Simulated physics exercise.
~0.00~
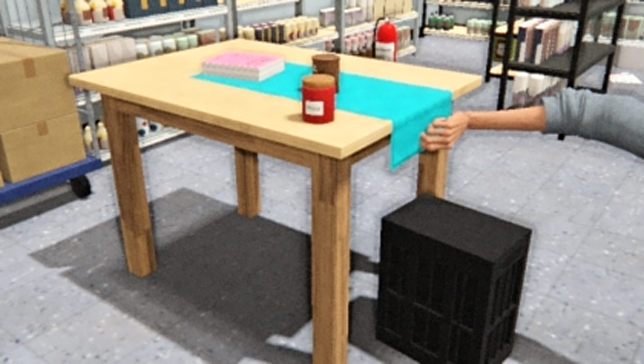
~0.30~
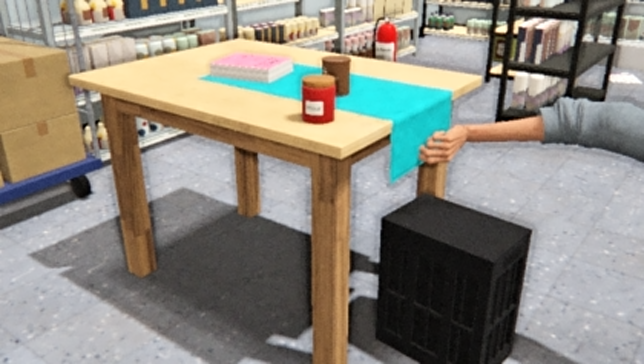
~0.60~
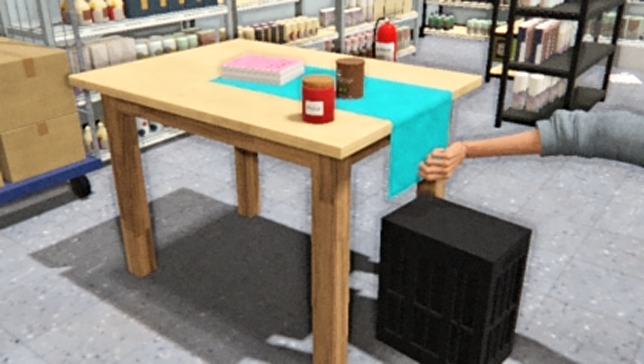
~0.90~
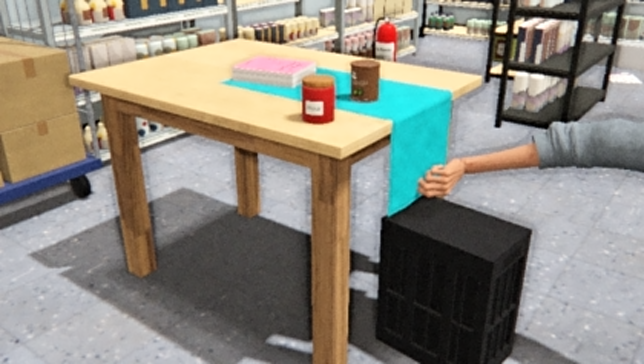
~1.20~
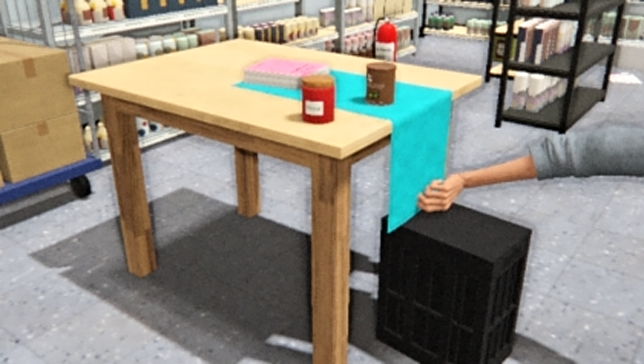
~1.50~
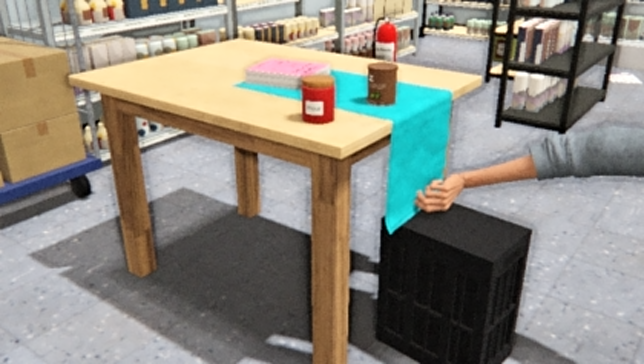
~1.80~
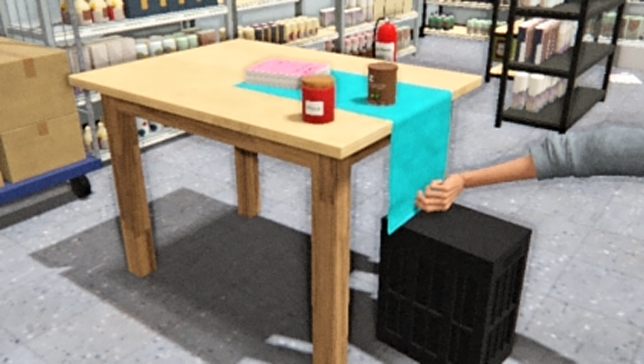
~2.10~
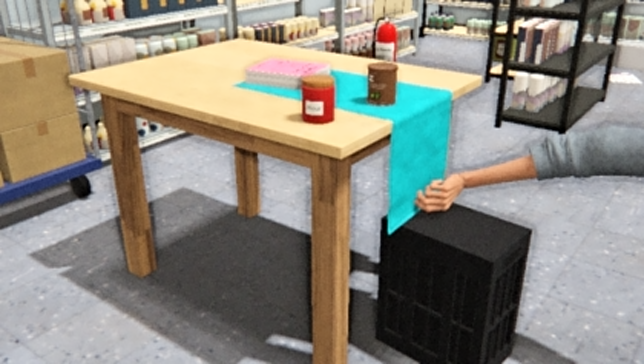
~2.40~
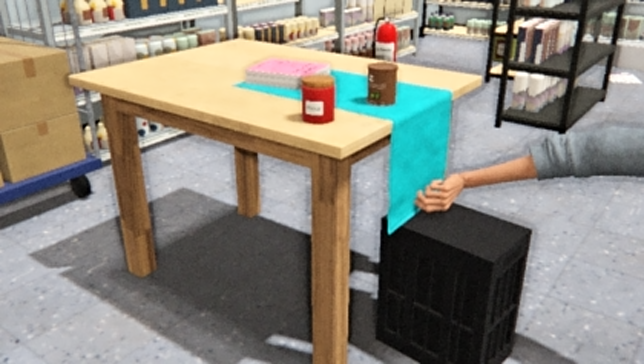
At first, a turquoise scarf lies across a wooden table with a pink book and an upright brown tin on it, while a red jar stands near the table's front edge. A hand at the right grips the hanging end of the scarf and draws it down toward a black crate. As the scarf slides right, the book and the tin ride along with it, and the jar stays where it is. The hem reaches the crate and the pulling stops. At the end, the hand still holds the cloth there, with the tin, book and jar all resting on the table.
